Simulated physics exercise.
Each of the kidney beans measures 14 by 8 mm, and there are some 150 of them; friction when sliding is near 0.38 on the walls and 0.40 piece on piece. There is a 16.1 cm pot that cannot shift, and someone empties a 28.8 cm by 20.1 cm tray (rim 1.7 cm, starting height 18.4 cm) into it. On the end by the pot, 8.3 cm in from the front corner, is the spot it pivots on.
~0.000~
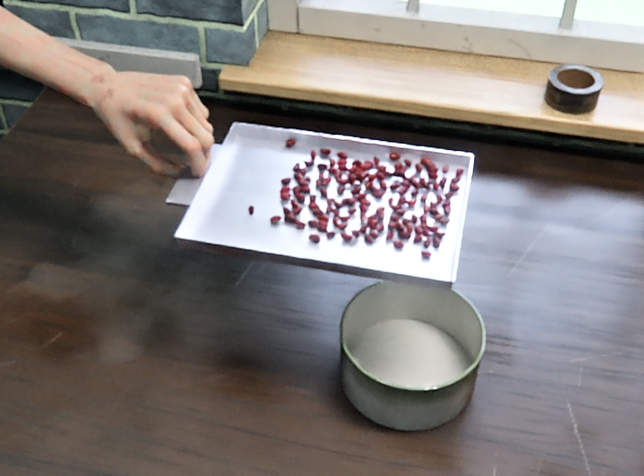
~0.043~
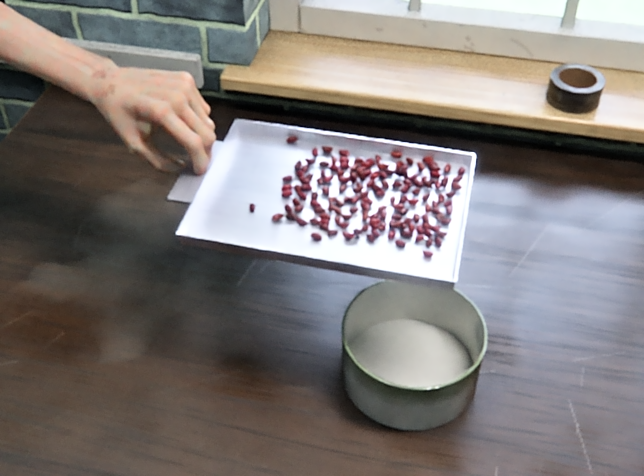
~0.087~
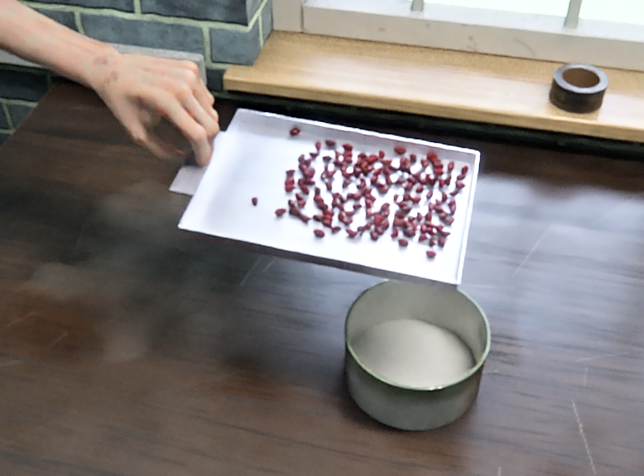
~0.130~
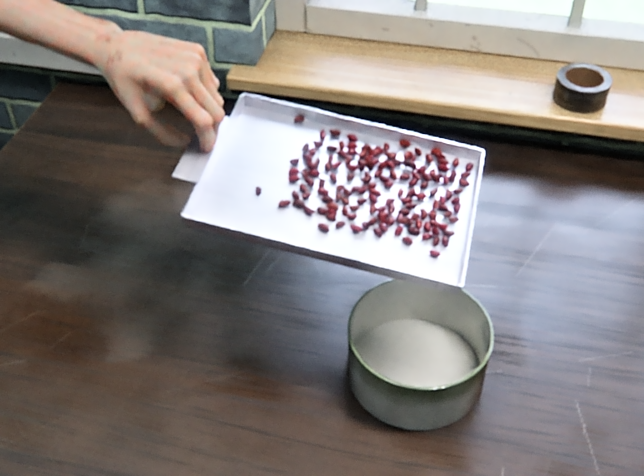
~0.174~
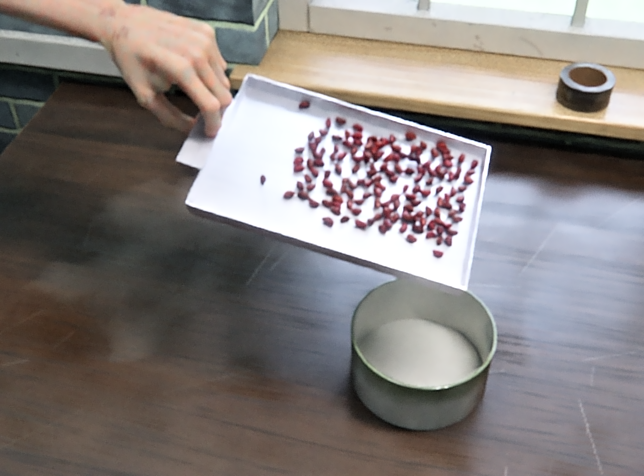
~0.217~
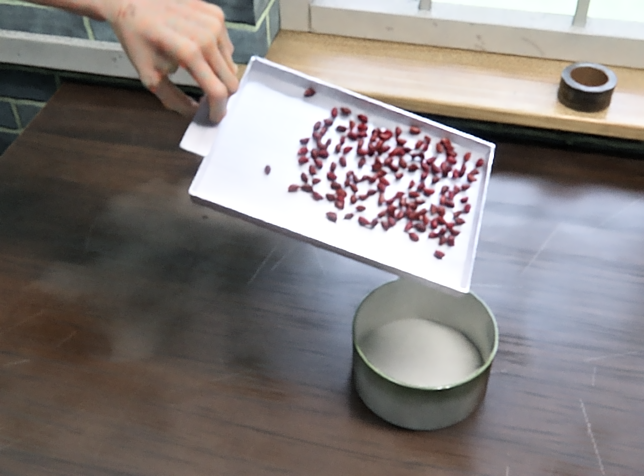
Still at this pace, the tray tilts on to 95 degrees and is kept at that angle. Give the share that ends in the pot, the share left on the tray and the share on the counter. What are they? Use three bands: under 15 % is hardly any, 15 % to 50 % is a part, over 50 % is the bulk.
Shares - pot: The bulk; left on the tray: Hardly any; counter: A part.
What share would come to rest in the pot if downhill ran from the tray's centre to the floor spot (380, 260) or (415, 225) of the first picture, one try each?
Estimate: Some 100 % and some 20 % respectively.
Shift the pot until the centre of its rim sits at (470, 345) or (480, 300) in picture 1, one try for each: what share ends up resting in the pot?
Estimates: 100 % and 50 %, in that order.
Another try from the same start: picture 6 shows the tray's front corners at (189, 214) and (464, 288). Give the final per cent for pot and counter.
Pot 100 % / counter 0 %.
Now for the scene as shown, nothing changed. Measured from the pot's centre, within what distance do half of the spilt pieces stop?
That comes to near 22 cm.
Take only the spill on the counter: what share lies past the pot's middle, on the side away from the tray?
100 %.
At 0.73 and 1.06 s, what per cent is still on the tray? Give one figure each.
About 60, 5.
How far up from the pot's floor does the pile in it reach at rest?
About 2.0 centimetres.
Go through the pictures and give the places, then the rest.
Tray tilt 0 degrees, front corners at (178, 234) and (451, 279); middle of the pieces at (362, 196); pot at (412, 329), in the first picture.
Tray tilt 1 degrees, front corners at (180, 232) and (453, 279); middle of the pieces at (364, 195), in the second picture.
Tray tilt 4 degrees, front corners at (182, 225) and (456, 281), lowest corner right front; middle of the pieces at (368, 191), in the third picture.
Tray tilt 8 degrees, front corners at (185, 214) and (460, 283), lowest corner right front; middle of the pieces at (372, 185), in the fourth picture.
Tray tilt 14 degrees, front corners at (189, 202) and (464, 286), lowest corner right front; middle of the pieces at (378, 179), in the fifth picture.
Tray tilt 19 degrees, front corners at (193, 191) and (465, 289), lowest corner right front; middle of the pieces at (382, 173); pot at (425, 328). Its pace works out near 120 degrees a second, in the sixth picture.
Then, at 0.53 s, tilt 57 degrees; the tray holds 100 %, the pot 0 %.
After 0.73 s, tilt 81 degrees; the tray holds 60 %, the pot 10 %.
After 1.06 s, tilt 95 degrees; the tray holds 5 %, the pot 70 %.
At rest (2.2 s), pot 75 %, tray 0 %, counter 25 %.
